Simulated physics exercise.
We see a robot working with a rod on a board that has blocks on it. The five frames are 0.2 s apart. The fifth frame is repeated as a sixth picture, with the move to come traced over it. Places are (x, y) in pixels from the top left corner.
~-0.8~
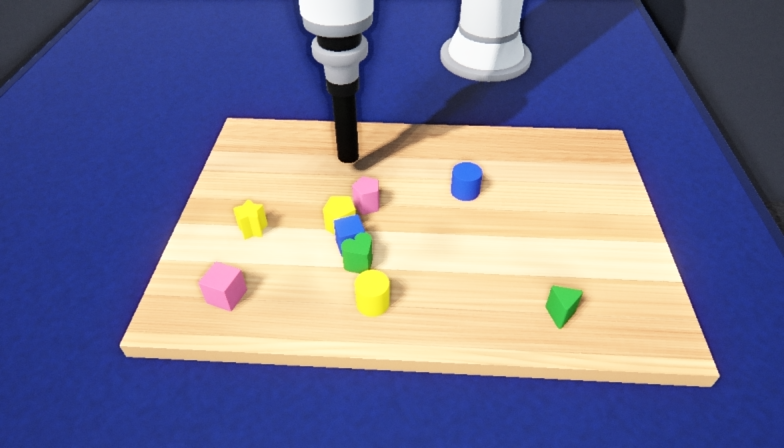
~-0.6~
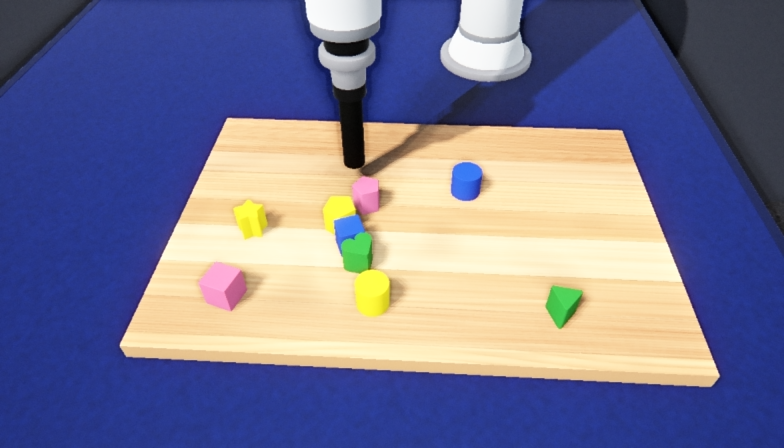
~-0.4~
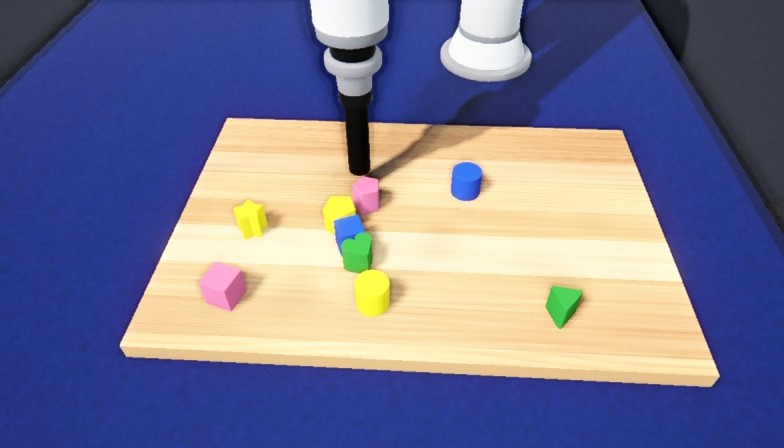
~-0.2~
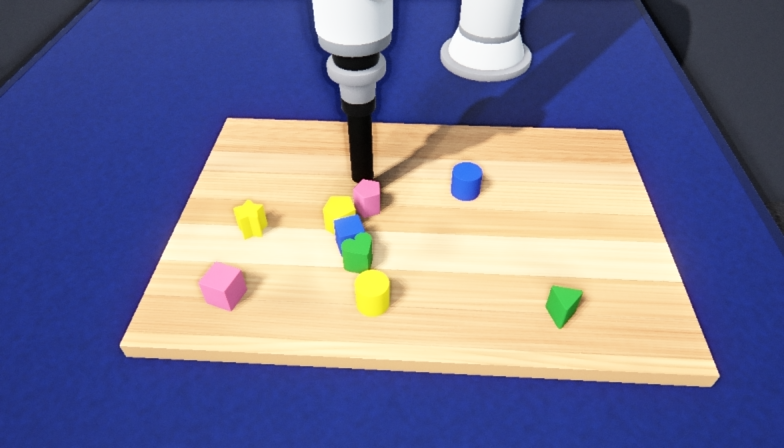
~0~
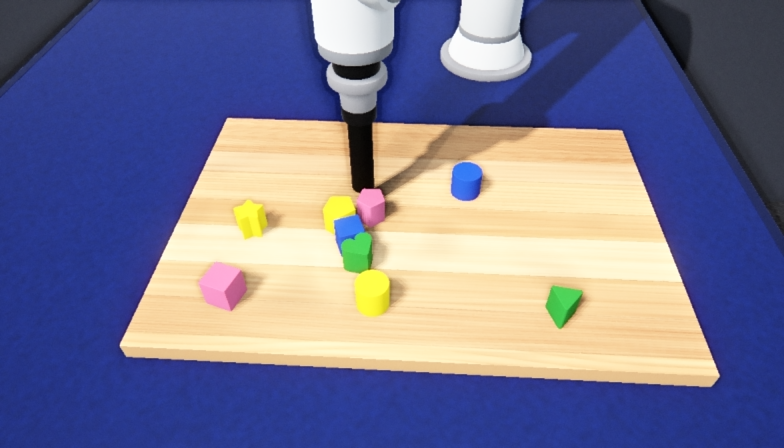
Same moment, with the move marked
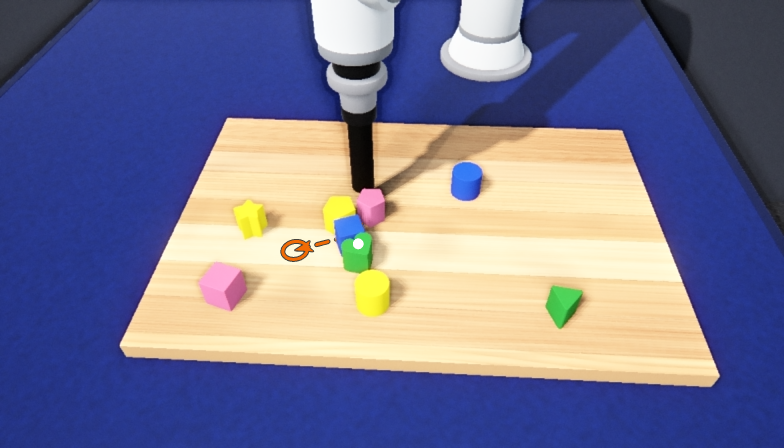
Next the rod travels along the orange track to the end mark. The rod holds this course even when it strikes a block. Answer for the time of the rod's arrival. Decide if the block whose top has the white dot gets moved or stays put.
It gets pushed out of place.
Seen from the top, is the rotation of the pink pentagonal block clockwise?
Final answer: No.
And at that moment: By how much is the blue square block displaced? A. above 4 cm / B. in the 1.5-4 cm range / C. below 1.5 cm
B - in the 1.5-4 cm range.
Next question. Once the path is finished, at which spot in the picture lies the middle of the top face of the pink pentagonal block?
The spot you're after is about (377, 219) in the image.
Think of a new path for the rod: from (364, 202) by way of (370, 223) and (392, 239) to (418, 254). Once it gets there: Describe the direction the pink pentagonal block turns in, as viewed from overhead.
It turns clockwise.
The line goes from (364, 202) via (360, 226) and (331, 241), ending at (295, 250); the dot is on the green heart.
The first path, step by step. One third of the way, rod (359, 212); yellow pentagonal block (333, 209); pink pentagonal block (377, 218), turned 60° anticlockwise.
Two thirds of the way, rod (329, 226); yellow pentagonal block (303, 215), turned 45° clockwise; blue square block (341, 238), turned 20° anticlockwise; green heart (357, 252); pink pentagonal block (377, 219), turned 60° anticlockwise.
At the end, rod (292, 235); yellow star-shaped block unmoved; yellow pentagonal block (279, 214), turned 80° clockwise; blue square block (341, 238), turned 20° anticlockwise; green heart (357, 252); pink pentagonal block (377, 219), turned 60° anticlockwise.
